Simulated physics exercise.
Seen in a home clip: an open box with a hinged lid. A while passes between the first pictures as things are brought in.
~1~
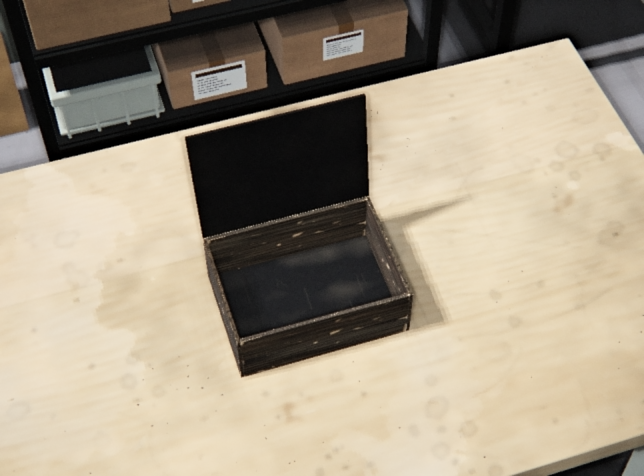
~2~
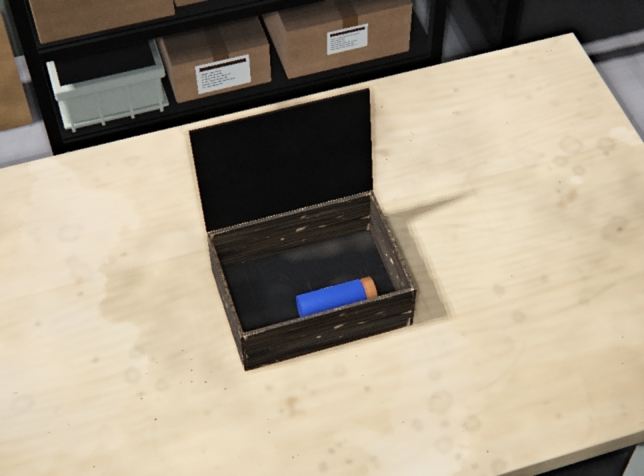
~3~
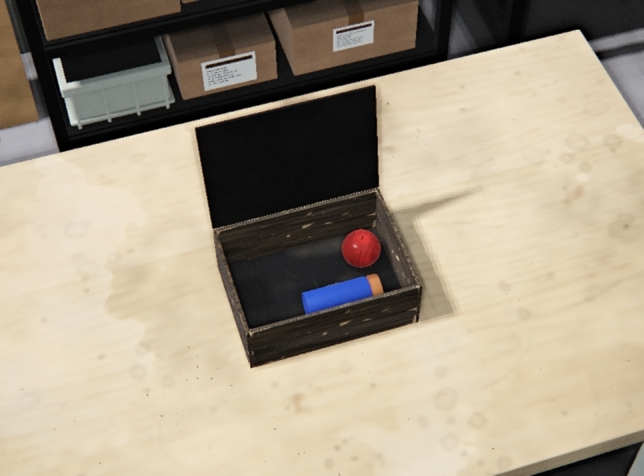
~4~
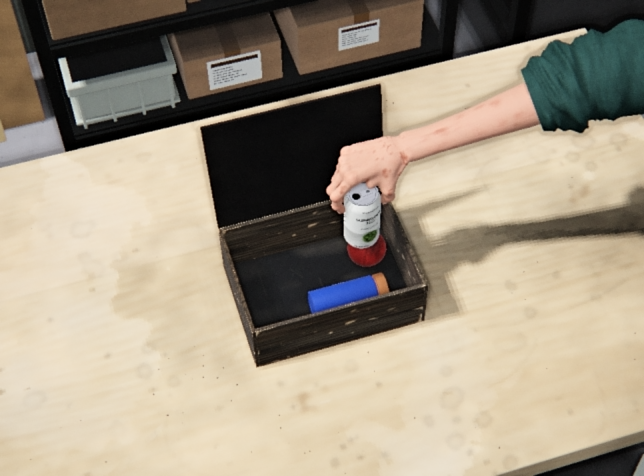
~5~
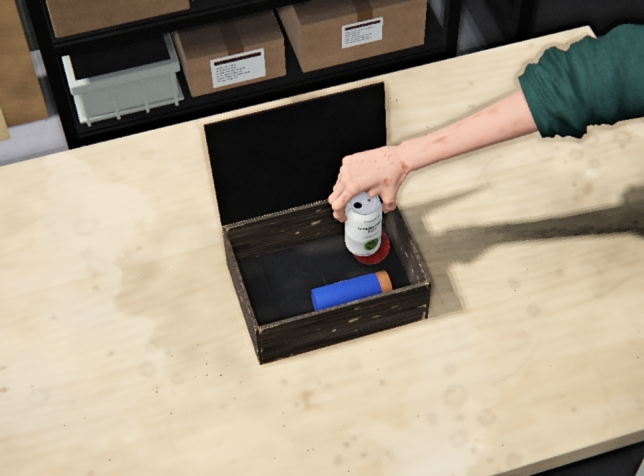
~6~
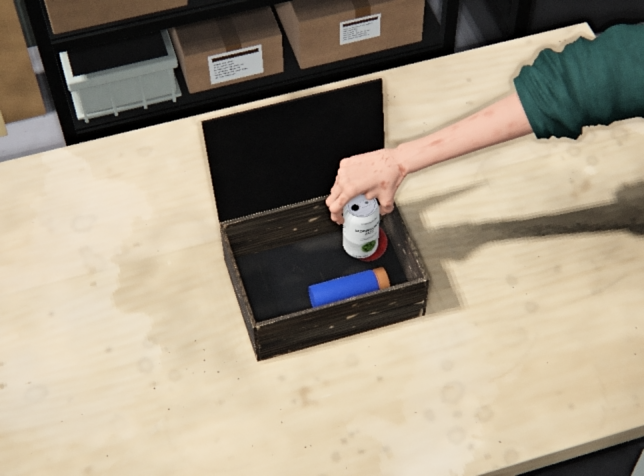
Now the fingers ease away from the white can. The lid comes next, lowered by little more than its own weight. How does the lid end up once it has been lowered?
The lid lies flat on the box.
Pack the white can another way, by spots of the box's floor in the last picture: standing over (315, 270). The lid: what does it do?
Then it gets propped open.
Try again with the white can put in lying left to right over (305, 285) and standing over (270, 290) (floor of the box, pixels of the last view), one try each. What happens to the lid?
On the first try the lid comes fully down; on the second it remains open.
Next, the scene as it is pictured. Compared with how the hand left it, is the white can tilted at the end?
Well, the white can ends up skewed.
Then, 0.70 s after the last picture, white can on its side near (308, 265); blue shaker rolled a little; red apple rolled a little.
Then, 1.70 s after the last picture, lid 53° above the rim; white can on its side near (297, 257); blue shaker rolled a little; red apple rolled a little.
At rest, lid shut; tipped over in the box, white can; the other 2 in place. Seen from the same camera at the end, white can near (297, 257).
